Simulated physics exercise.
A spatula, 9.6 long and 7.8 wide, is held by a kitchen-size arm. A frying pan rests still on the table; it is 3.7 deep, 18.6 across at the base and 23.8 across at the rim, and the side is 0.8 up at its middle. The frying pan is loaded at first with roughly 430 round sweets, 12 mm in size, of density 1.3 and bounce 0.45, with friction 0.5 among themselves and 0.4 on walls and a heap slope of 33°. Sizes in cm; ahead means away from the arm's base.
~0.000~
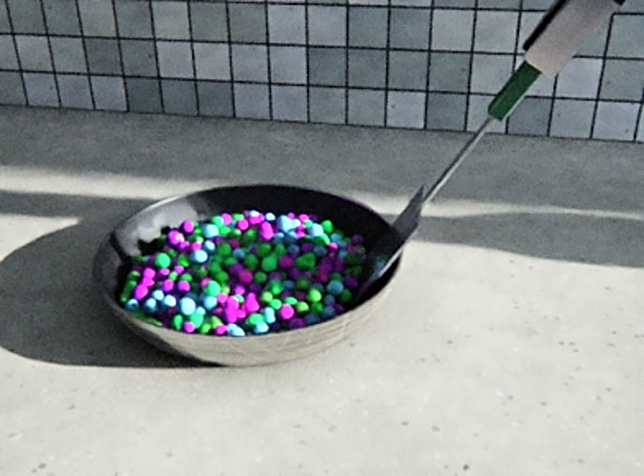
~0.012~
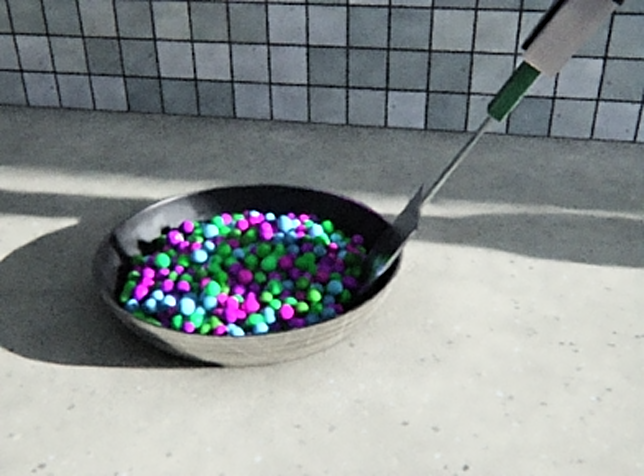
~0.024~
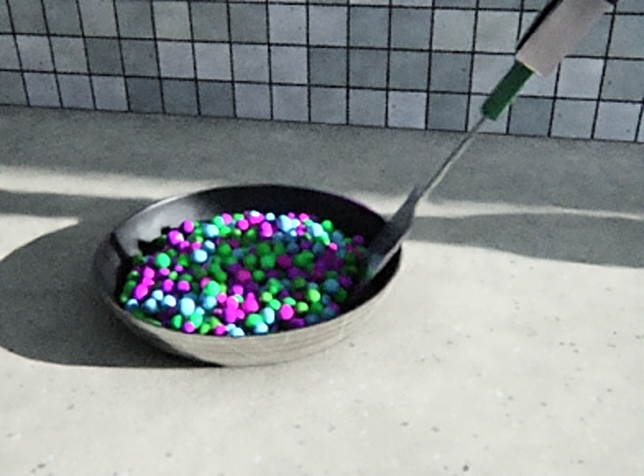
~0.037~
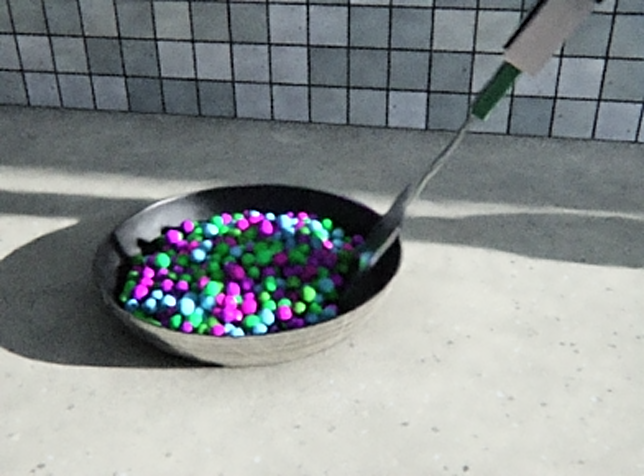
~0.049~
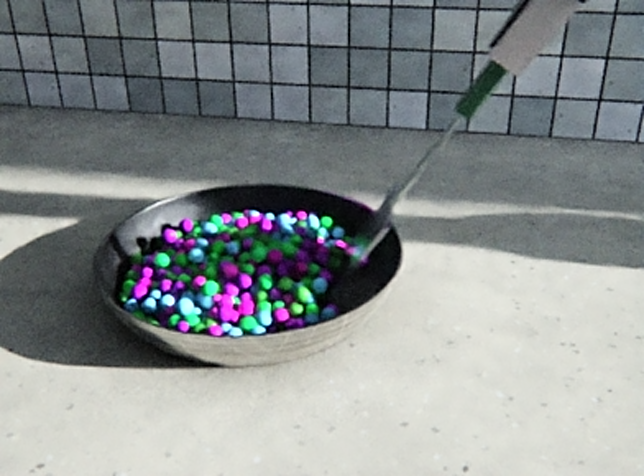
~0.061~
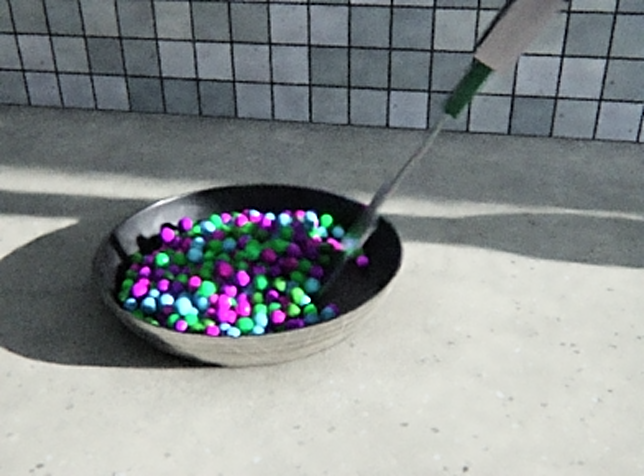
A spatula with a dark green and pale handle slants in from the upper right, over a grey speckled counter seen from slightly above, with grey square tiles behind. Its blade dips into the right side of a dark frying pan at left, filled with small magenta, green and light blue balls. The spatula slides a short way left, nudging nearby balls, while the pan and camera stay still.
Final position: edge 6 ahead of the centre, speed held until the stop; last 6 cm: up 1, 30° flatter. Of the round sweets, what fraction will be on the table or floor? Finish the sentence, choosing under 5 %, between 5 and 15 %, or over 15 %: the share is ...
The share is under 5 %.
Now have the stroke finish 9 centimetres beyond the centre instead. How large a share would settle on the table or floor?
With that change, I'd expect about 15 per cent.
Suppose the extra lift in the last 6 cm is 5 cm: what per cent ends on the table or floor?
Result: Approx. 10 %.
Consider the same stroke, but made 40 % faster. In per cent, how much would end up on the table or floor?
Roughly 5 in a hundred.
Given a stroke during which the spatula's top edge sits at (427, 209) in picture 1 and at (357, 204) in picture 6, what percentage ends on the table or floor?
Near 15 in a hundred.
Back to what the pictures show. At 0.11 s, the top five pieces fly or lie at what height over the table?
Somewhere near 5 cm, I'd say.
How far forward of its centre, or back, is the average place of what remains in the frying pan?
Offset forward: Around 4.0 cm.
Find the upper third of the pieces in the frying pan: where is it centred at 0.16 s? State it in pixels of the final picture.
I'd put it close to (210, 246).
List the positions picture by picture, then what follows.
The first frame shows spatula top edge at (422, 205), sloping 58°; upper third of the load around (254, 262), from x 125 to 365, top at y 215; 431 in the frying pan.
The second frame shows spatula top edge at (421, 205), sloping 58°; upper third of the load around (254, 262), from x 125 to 365, top at y 215.
The third frame shows spatula top edge at (416, 205), sloping 58°; upper third of the load around (258, 261), from x 125 to 365, top at y 215.
The fourth frame shows spatula top edge at (405, 204), sloping 58°; upper third of the load around (263, 260), from x 125 to 365, top at y 215.
The fifth frame shows spatula top edge at (393, 203), sloping 58°; upper third of the load around (261, 256), from x 125 to 365, top at y 215.
The sixth frame shows spatula top edge at (381, 202), sloping 58°; upper third of the load around (253, 256), from x 125 to 365, top at y 215; 431 in the frying pan.
After 0.11 s, sloping 58°, highest piece 6 above the table; 431 in the frying pan.
After 0.16 s, sloping 45°, highest piece 6 above the table; 431 in the frying pan.
After 0.39 s, sloping 28°, highest piece 5 above the table; 421 in the frying pan, 9 on the table or floor, 1 on the blade or in flight.
After 1.44 s, sloping 28°, highest piece 5 above the table; 421 in the frying pan, 10 on the table or floor.
At rest, 421 in the frying pan, 10 on the table or floor. That is 2 % on the table or floor.
